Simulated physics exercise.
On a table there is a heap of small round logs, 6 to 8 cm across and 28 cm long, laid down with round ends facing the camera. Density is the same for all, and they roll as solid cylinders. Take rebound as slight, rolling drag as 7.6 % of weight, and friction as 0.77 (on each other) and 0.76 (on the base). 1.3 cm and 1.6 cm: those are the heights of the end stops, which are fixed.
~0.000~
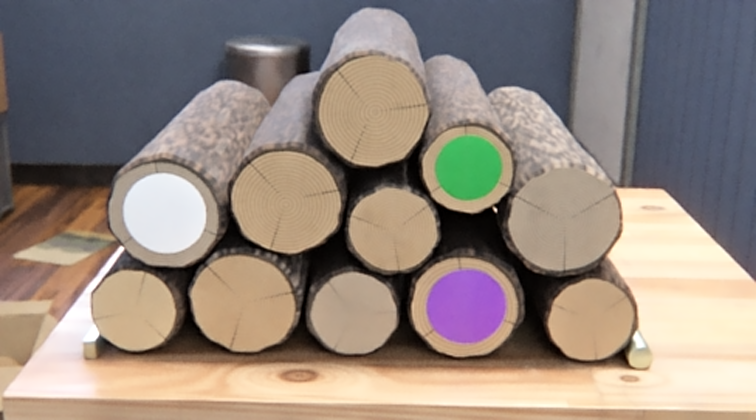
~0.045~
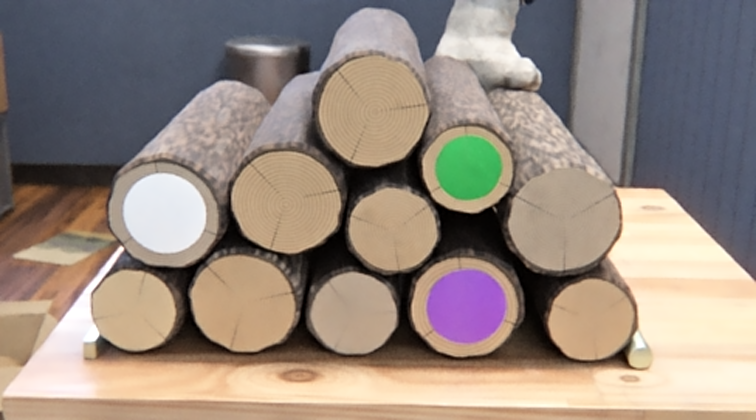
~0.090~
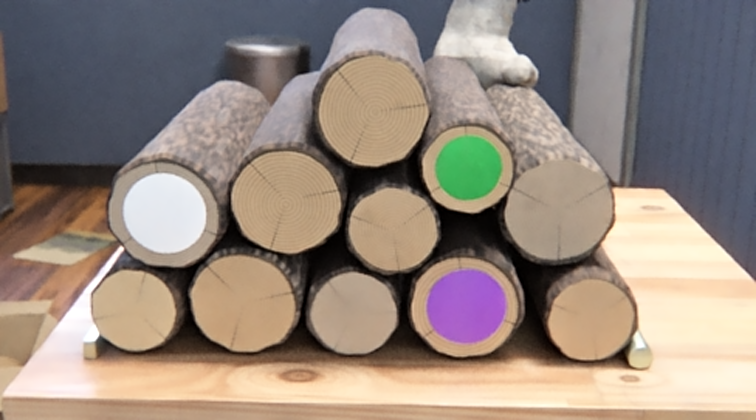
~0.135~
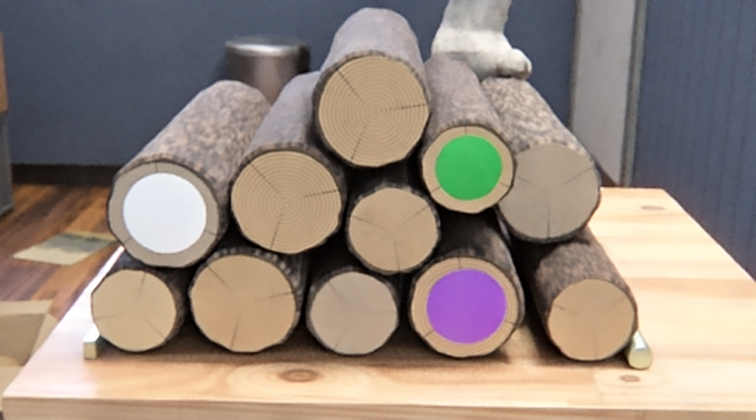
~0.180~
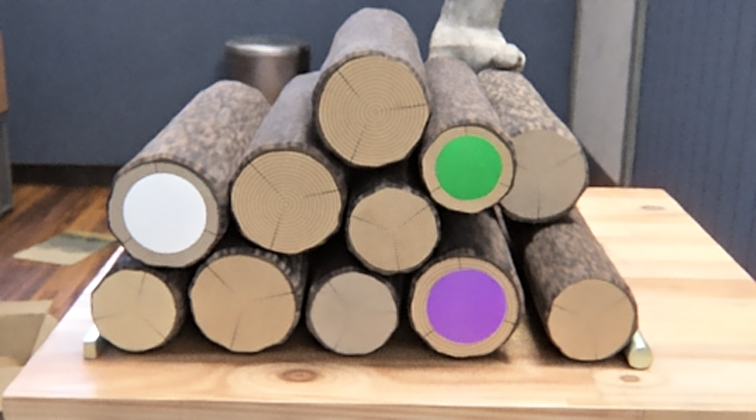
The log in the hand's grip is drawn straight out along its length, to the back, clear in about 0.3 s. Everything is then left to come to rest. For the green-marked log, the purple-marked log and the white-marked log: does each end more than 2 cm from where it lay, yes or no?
The green-marked log: Yes, the purple-marked log: No, the white-marked log: No.
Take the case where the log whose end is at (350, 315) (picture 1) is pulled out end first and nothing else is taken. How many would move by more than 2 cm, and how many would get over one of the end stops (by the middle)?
Shifting count 0, getting-out count 0.
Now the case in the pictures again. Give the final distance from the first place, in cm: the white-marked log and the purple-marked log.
White-marked log: 0, purple-marked log: 0.
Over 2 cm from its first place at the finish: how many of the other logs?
The number is 2.
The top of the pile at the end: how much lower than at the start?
The top ends up around 3 cm lower.
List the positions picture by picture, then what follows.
In the first frame, 11 logs, 5 on the base, highest (371, 112); green (469, 168), purple (466, 307), white (165, 214); left lip (1.3 cm) (88, 341); right round bar (1.6 cm) (643, 347).
In the second frame, the log in the hand's grip has not moved yet, at (564, 222); the rest still.
In the third frame, the log in the hand's grip is 2 cm out, at (559, 212); the rest still.
In the fourth frame, the log in the hand's grip is 6 cm out, at (548, 193); the rest still; bottom ones (135, 311) (245, 303) (352, 314) (466, 307) (593, 320).
In the fifth frame, the log in the hand's grip is 11 cm out, hidden; the rest still; green (469, 168), purple (466, 307), white (165, 214).
By 0.43 s, 0 now displaced over 2 cm; green 0.9 cm right and 1.3 cm down; purple in place; white in place.
By 0.50 s, 2 now displaced over 2 cm; green 3 cm right and 2.7 cm down; purple in place; white in place.
By 0.58 s, 2 now displaced over 2 cm; green 6 cm right and 3.9 cm down; purple in place; white in place.
By 0.67 s, 2 now displaced over 2 cm; green 6 cm right and 3.8 cm down; purple in place; white in place.
In the end, by 0.9 s, 2 moved over 2 cm; not one over the end stops; green 6 cm right and 3.9 cm down; purple in place; white in place; top of the pile 16 cm high, from 20 cm.
